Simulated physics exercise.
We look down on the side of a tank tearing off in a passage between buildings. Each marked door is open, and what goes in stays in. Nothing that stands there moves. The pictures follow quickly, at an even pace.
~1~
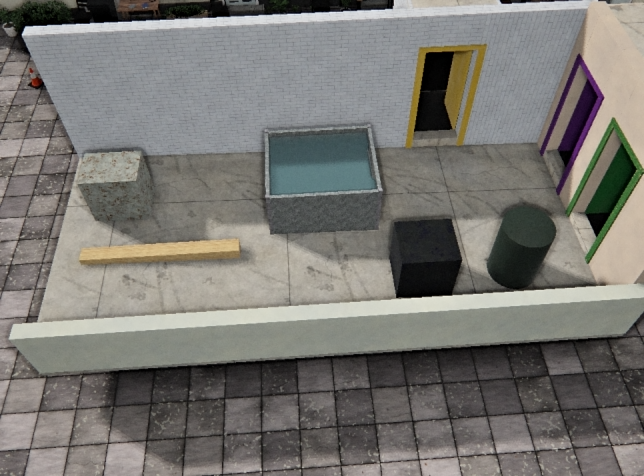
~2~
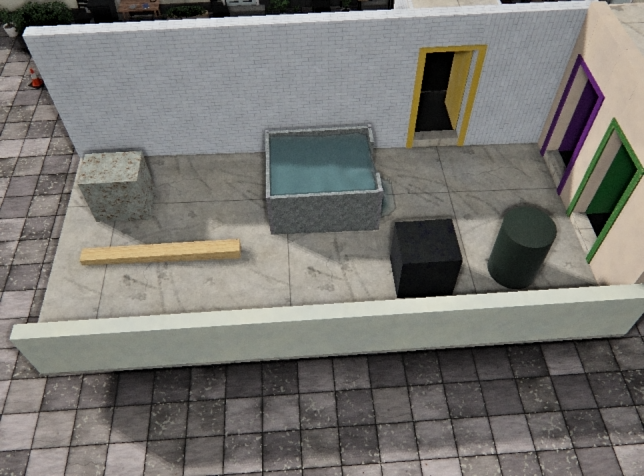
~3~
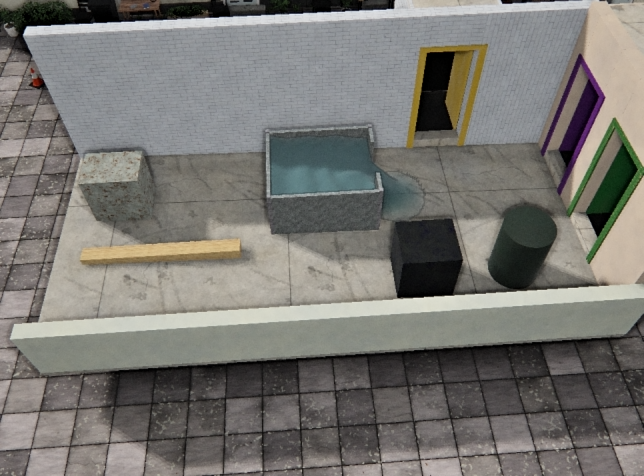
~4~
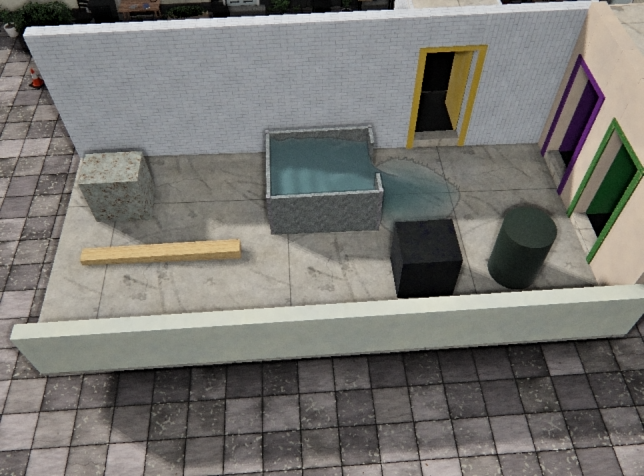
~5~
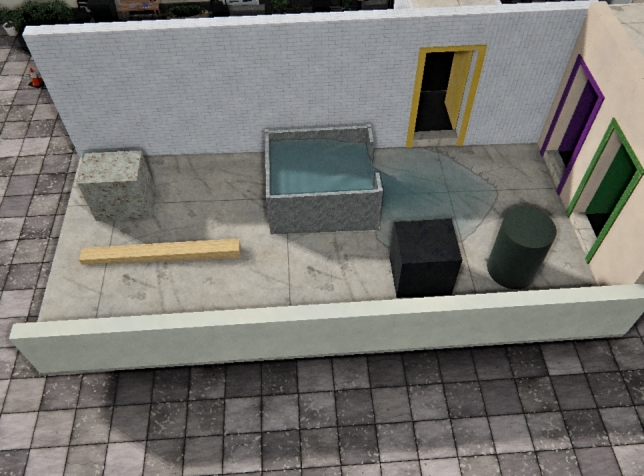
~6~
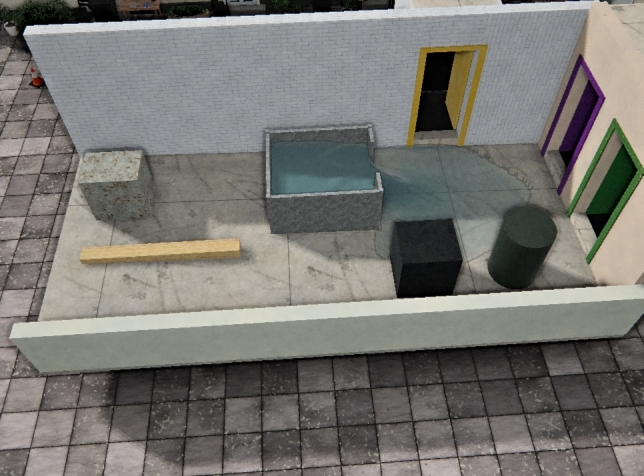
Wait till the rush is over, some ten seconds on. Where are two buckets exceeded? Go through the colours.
The green door floods; the purple door floods; the yellow door holds within the limit.
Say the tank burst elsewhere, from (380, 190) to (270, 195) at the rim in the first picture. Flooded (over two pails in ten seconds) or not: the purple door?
My reading: Purple door takes less.
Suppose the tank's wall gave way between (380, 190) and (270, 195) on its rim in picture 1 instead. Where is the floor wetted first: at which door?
I say the one in green.
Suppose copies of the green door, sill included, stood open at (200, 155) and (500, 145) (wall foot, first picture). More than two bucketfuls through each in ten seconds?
As listed: Takes less, goes over.
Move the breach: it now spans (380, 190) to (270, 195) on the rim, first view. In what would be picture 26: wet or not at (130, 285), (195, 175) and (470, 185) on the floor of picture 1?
In that order: Flooded, free of water, wet.
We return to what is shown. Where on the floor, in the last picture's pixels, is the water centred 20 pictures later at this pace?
I would point to (432, 211).
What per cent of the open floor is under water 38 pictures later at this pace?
Some 50 per cent.
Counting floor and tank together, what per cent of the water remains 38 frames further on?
Roughly 82 per cent.
A moment on, water covers 30 % of the floor; the green door under two buckets in, the purple door under two buckets in, the yellow door wet at the sill, nothing in.
Next, water covers 35 % of the floor; the green door over two buckets in, the purple door far over two buckets in, the yellow door under two buckets in.
Then, water covers 40 % of the floor; the green door far over two buckets in, the purple door far over two buckets in, the yellow door under two buckets in.
Later, water covers 50 % of the floor; the green door far over two buckets in, the purple door far over two buckets in, the yellow door under two buckets in.
In the end, water covers 70 % of the floor; the green door far over two buckets in, the purple door far over two buckets in, the yellow door under two buckets in.
